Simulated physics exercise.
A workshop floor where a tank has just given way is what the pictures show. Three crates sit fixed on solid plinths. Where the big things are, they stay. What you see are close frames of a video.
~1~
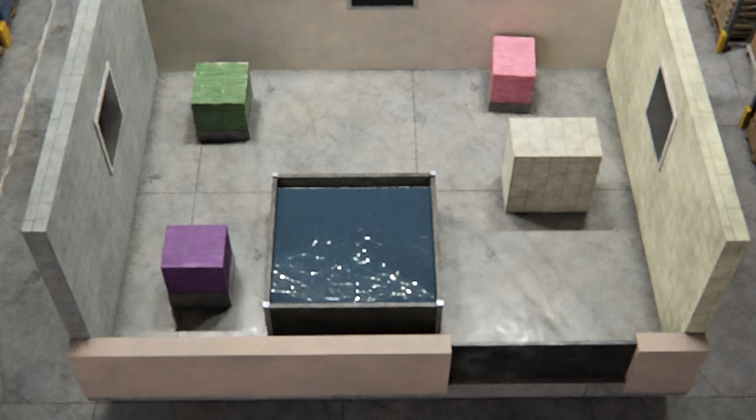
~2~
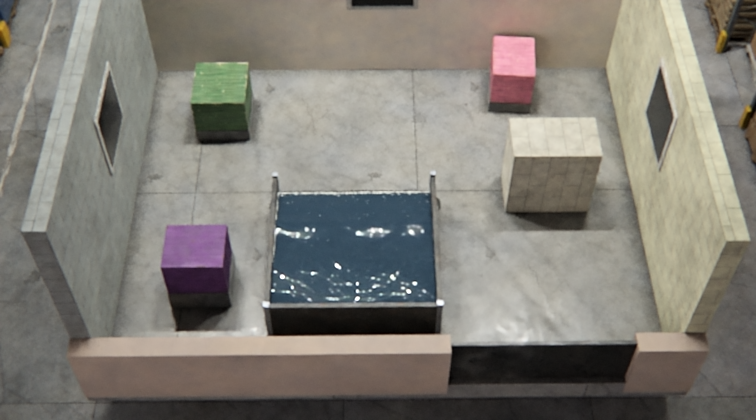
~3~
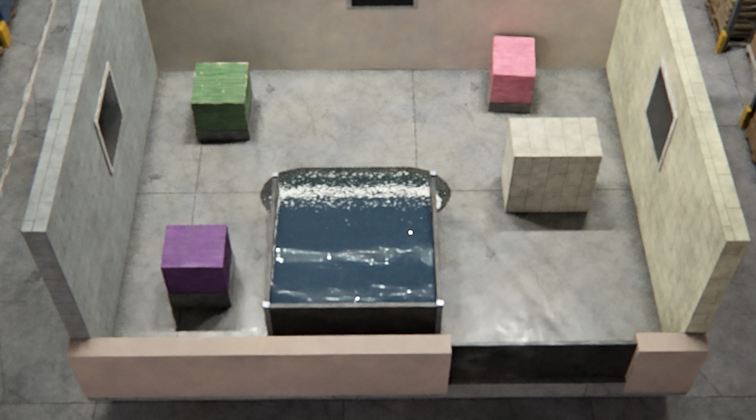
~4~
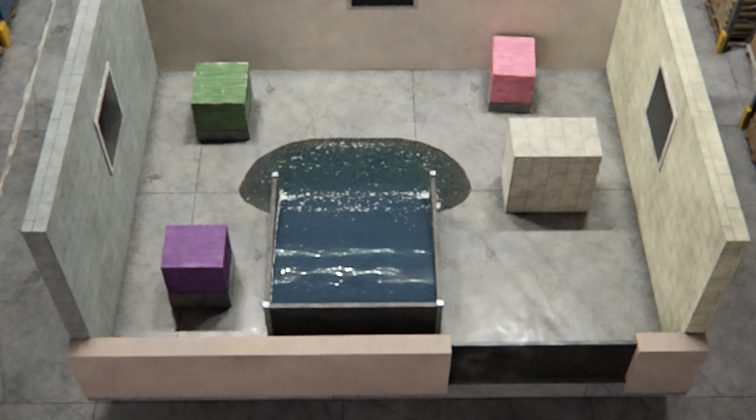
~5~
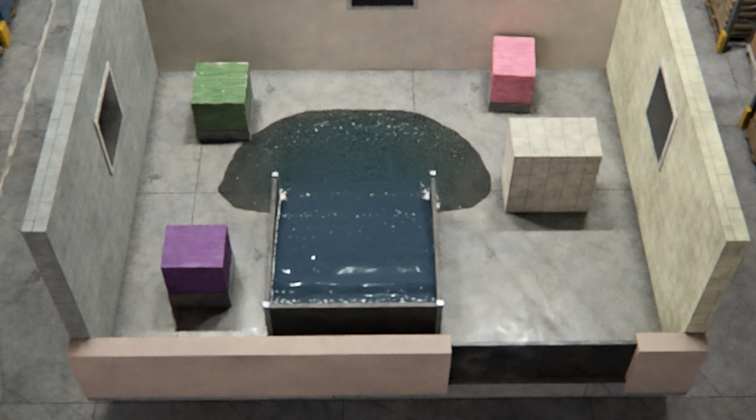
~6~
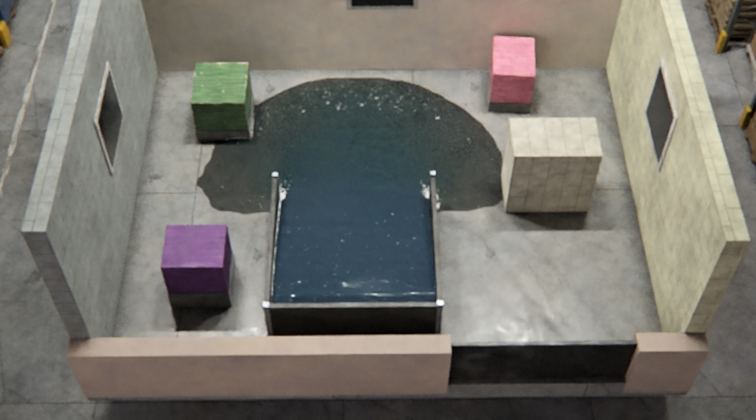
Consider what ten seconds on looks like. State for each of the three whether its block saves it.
In order: I expect the green crate to get touched; I expect the purple crate to never get touched; I expect the pink crate to get touched.
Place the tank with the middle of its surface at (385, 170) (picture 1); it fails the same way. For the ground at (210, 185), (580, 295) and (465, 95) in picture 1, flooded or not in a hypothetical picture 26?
Submerged, untouched, submerged.
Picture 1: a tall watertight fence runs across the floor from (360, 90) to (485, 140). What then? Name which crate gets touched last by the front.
The one in purple.
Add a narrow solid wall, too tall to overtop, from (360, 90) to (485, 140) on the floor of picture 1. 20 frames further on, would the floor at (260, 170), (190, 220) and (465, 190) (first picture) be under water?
One by one: Soaked, soaked, soaked.
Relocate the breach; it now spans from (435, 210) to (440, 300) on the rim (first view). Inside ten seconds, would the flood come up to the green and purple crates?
First the green crate: It is left alone; then the purple crate: It is left alone.
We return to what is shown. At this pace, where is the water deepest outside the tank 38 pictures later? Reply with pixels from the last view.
It will be deepest around (107, 369).
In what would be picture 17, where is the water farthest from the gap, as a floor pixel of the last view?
My estimate: Roughly (606, 76).
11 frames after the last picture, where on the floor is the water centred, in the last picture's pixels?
It is near (353, 160).
A moment on, water covers 35 % of the floor; the green crate water round its plinth, the purple crate not reached, the pink crate water round its plinth.
Next, water covers 45 % of the floor; the green crate water round its plinth, the purple crate not reached, the pink crate water round its plinth.
Then, water covers 60 % of the floor; the green crate water round its plinth, the purple crate water round its plinth, the pink crate water round its plinth.
Later, water covers 100 % of the floor; the green crate water round its plinth, the purple crate water round its plinth, the pink crate water round its plinth.
In the end, water covers 100 % of the floor; the green crate was topped, the purple crate stayed above the water, the pink crate was topped.
